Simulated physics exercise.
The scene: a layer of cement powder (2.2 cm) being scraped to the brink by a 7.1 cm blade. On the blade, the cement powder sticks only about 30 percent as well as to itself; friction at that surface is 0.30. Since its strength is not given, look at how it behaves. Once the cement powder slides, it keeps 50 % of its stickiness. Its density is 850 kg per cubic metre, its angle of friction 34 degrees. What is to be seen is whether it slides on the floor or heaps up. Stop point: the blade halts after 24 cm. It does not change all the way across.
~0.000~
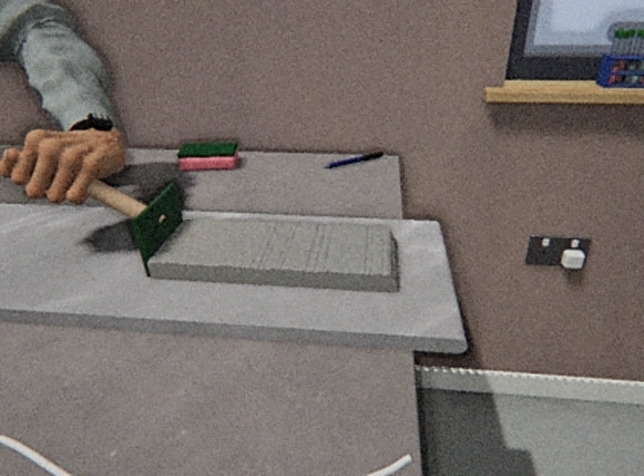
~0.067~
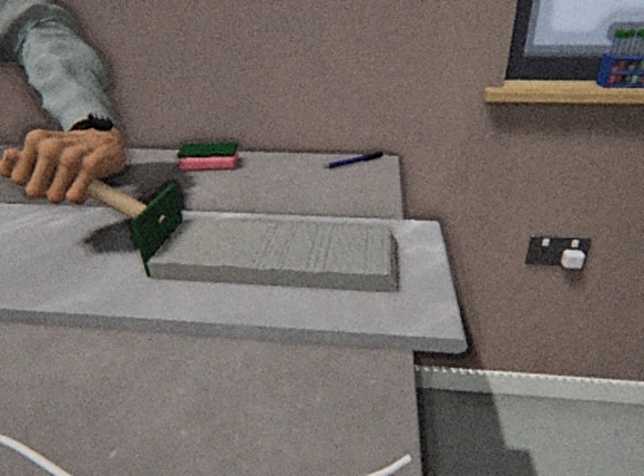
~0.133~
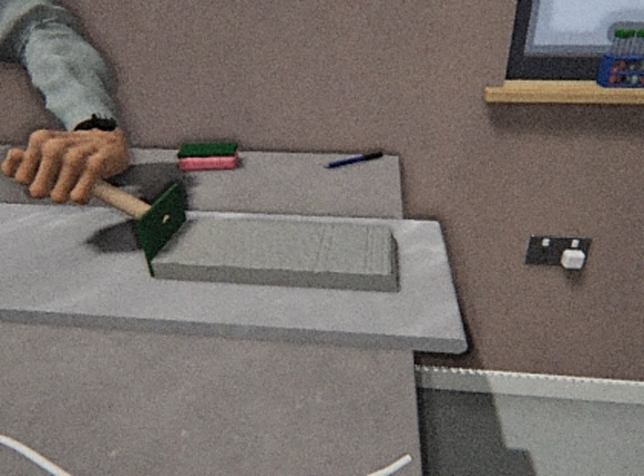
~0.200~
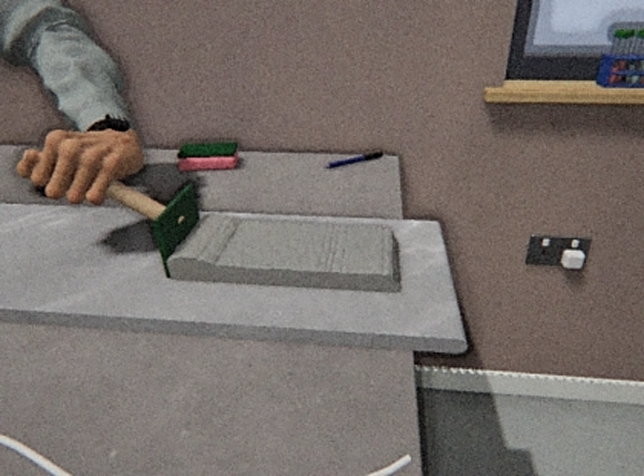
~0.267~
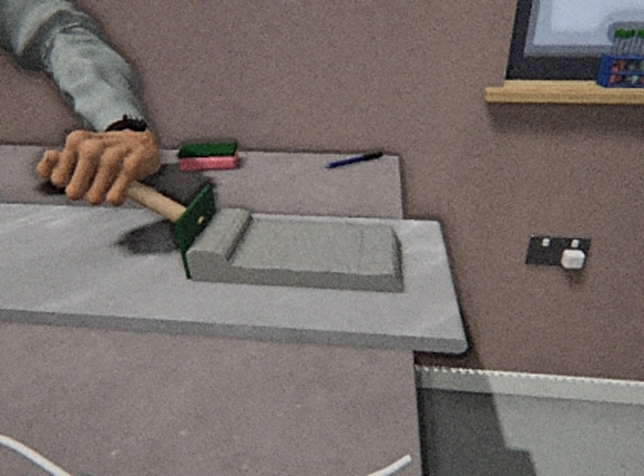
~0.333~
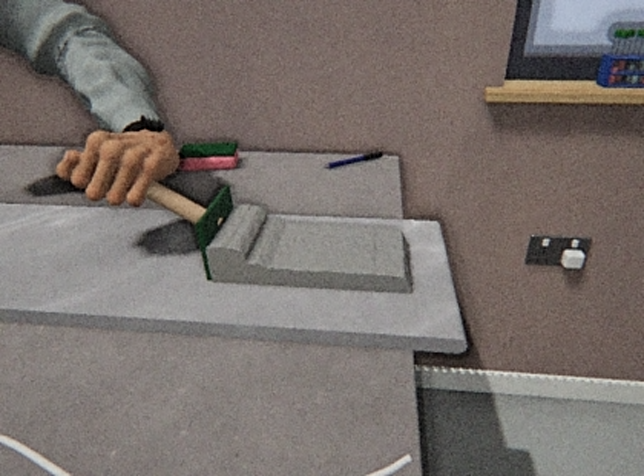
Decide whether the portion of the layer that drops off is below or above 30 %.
Turns out it sits past 30 percent.
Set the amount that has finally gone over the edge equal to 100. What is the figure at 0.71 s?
That figure sits at some 30 percent.
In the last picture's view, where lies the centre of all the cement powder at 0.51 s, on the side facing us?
Centre: Approx. (347, 278) px, near face.
After 0.51 s, 0 % has gone over the edge.
After 0.71 s, 12 % has gone over the edge.
After 0.92 s, 40 % has gone over the edge.
After 1.13 s, 40 % has gone over the edge.
After 1.18 s, 40 % has gone over the edge.
